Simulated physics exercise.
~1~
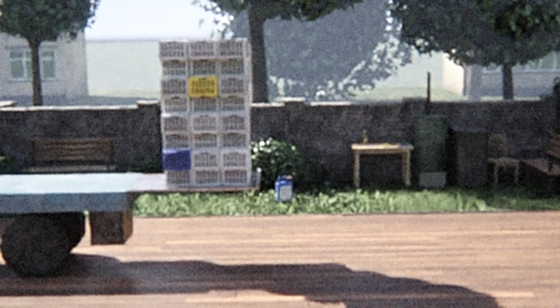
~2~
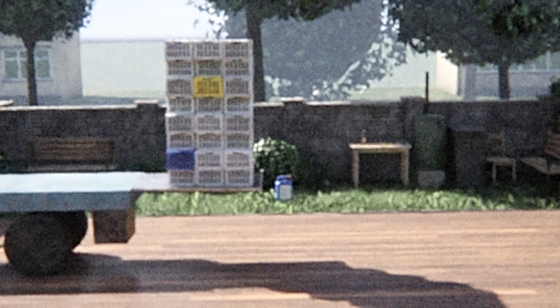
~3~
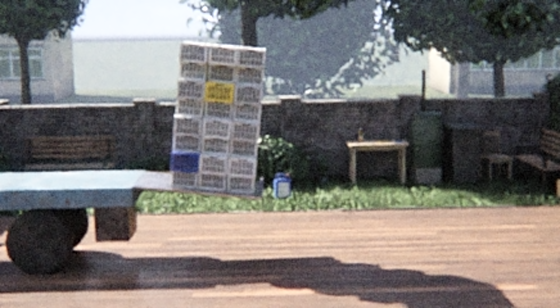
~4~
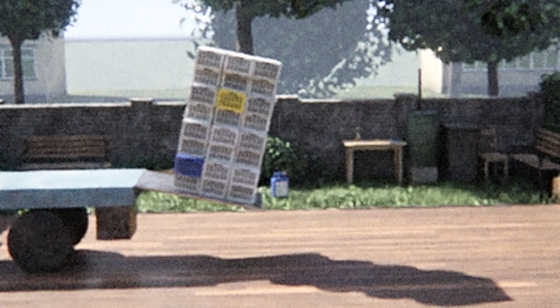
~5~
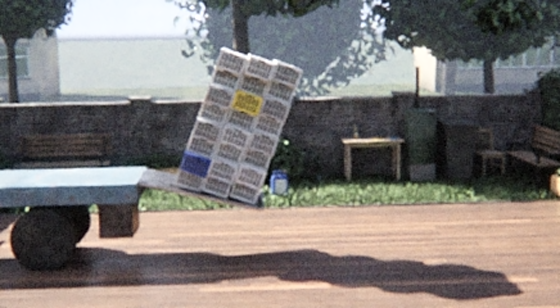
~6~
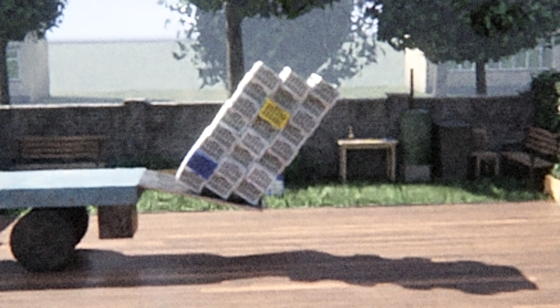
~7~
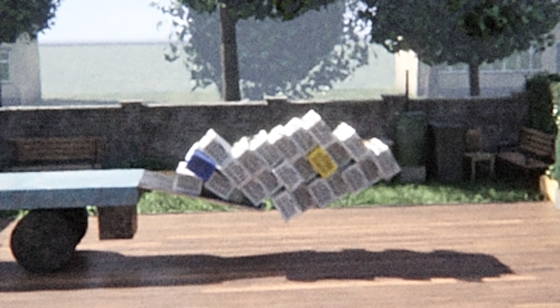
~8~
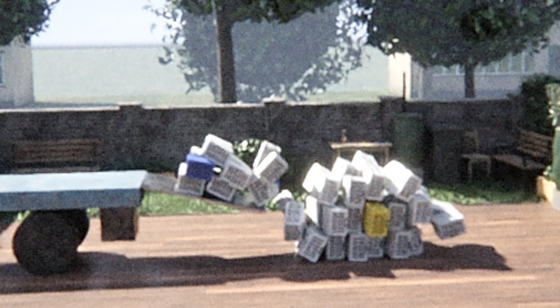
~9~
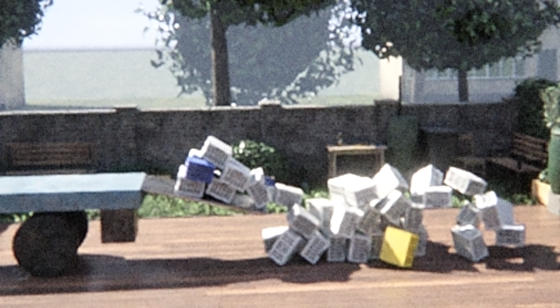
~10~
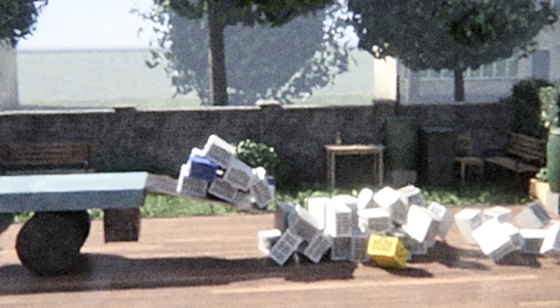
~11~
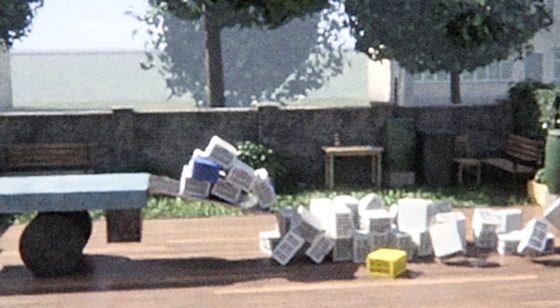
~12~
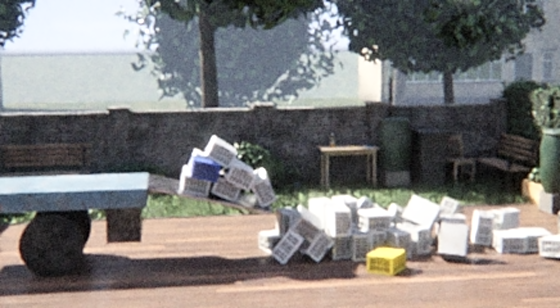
To begin with, a tall, neat stack of pale crates, one yellow and one blue, stands on a flap at the back of a flat-bed, with a stone wall and trees behind. The flap sinks at its outer edge, and the stack leans to the right. It tips further and its upper part topples off, breaking apart on the wooden ground. Crates tumble and spread to the right, the yellow one rolling among them. Finally, most lie scattered on the ground, the yellow crate in front, while a small cluster including the blue one remains on the sloping flap.
